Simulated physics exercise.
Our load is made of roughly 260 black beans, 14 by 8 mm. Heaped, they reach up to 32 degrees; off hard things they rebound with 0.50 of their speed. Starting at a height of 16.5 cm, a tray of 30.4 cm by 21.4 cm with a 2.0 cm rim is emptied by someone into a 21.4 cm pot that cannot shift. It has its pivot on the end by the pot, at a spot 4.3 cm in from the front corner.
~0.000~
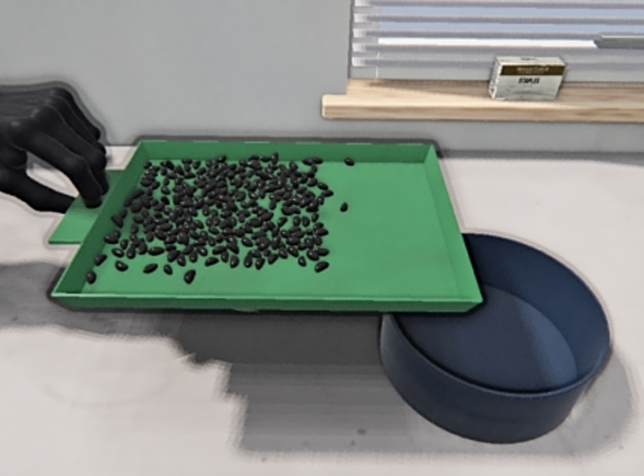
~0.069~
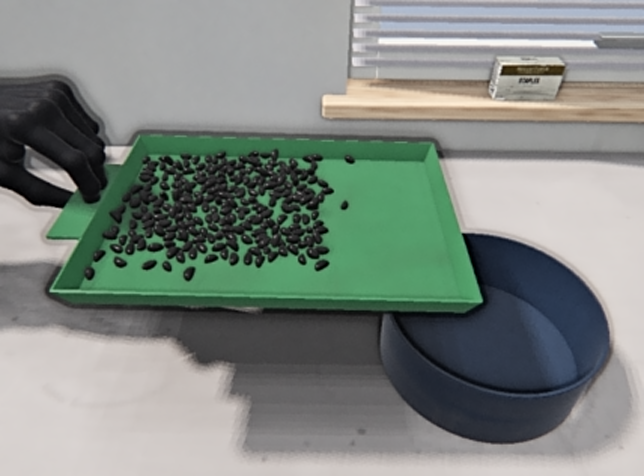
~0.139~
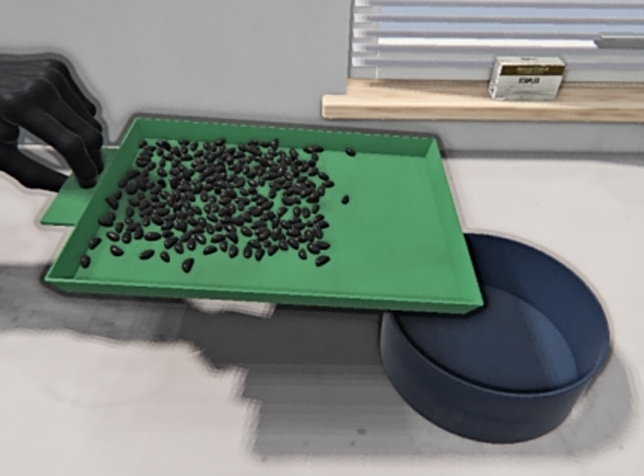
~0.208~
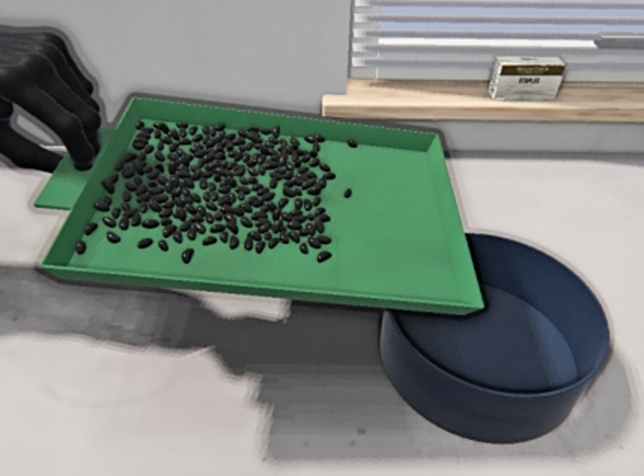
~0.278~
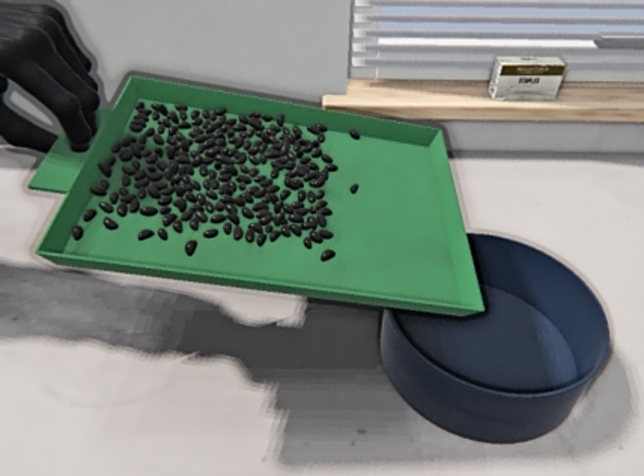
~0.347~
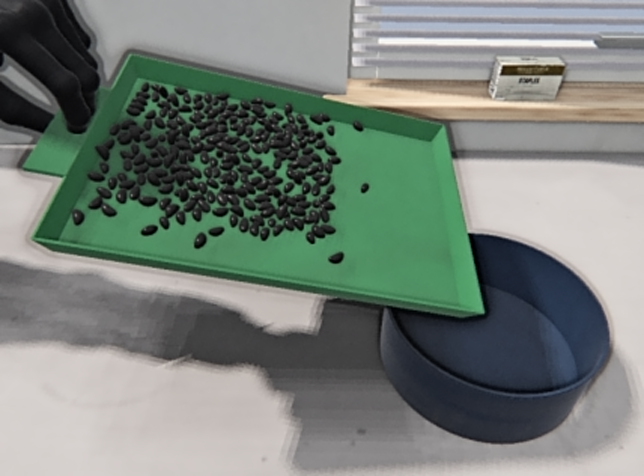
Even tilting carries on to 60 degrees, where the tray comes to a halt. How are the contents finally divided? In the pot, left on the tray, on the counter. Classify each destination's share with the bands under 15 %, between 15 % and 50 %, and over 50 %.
Pot: Between 15 % and 50 %; tray: Between 15 % and 50 %; counter: Between 15 % and 50 %.
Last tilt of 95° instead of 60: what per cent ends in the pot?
I'd expect some 55 per cent in the pot.
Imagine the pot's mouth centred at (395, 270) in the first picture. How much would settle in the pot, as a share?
I'd expect near 0 per cent.
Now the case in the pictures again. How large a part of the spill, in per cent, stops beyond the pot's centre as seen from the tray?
I reckon around 50 per cent.
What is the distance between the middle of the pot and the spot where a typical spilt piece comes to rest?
Distance: Roughly 18 cm.
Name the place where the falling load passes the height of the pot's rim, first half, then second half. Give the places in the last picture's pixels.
Early half: About (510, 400); late half: (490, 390).
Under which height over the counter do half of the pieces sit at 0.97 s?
Roughly 18 centimetres.
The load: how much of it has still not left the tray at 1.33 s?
Of the load, some 30 percent.
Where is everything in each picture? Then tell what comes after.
In the first picture, tray tilt 0 degrees, front corners at (66, 288) and (470, 293); middle of the pieces at (227, 208); pot at (493, 301).
In the second picture, tray tilt 1 degrees, front corners at (64, 284) and (470, 294); middle of the pieces at (227, 205).
In the third picture, tray tilt 4 degrees, front corners at (60, 273) and (471, 296), lowest corner right front; middle of the pieces at (226, 195).
In the fourth picture, tray tilt 8 degrees, front corners at (55, 259) and (472, 298), lowest corner right front; middle of the pieces at (226, 183).
In the fifth picture, tray tilt 12 degrees, front corners at (51, 245) and (473, 301), lowest corner right front; middle of the pieces at (227, 170).
In the sixth picture, tray tilt 16 degrees, front corners at (48, 232) and (473, 303), lowest corner right front; middle of the pieces at (228, 159); pot at (493, 301). Its pace works out near 55 degrees a second.
After 0.72 s, tilt 37 degrees; the tray holds 100 %, the pot 0 %.
After 0.97 s, tilt 51 degrees; the tray holds 80 %, the pot 0 %.
Then, at 1.33 s, tilt 60 degrees; the tray holds 30 %, the pot 30 %.
In the end, at 2.4 s, pot 35 %, tray 30 %, counter 35 %.
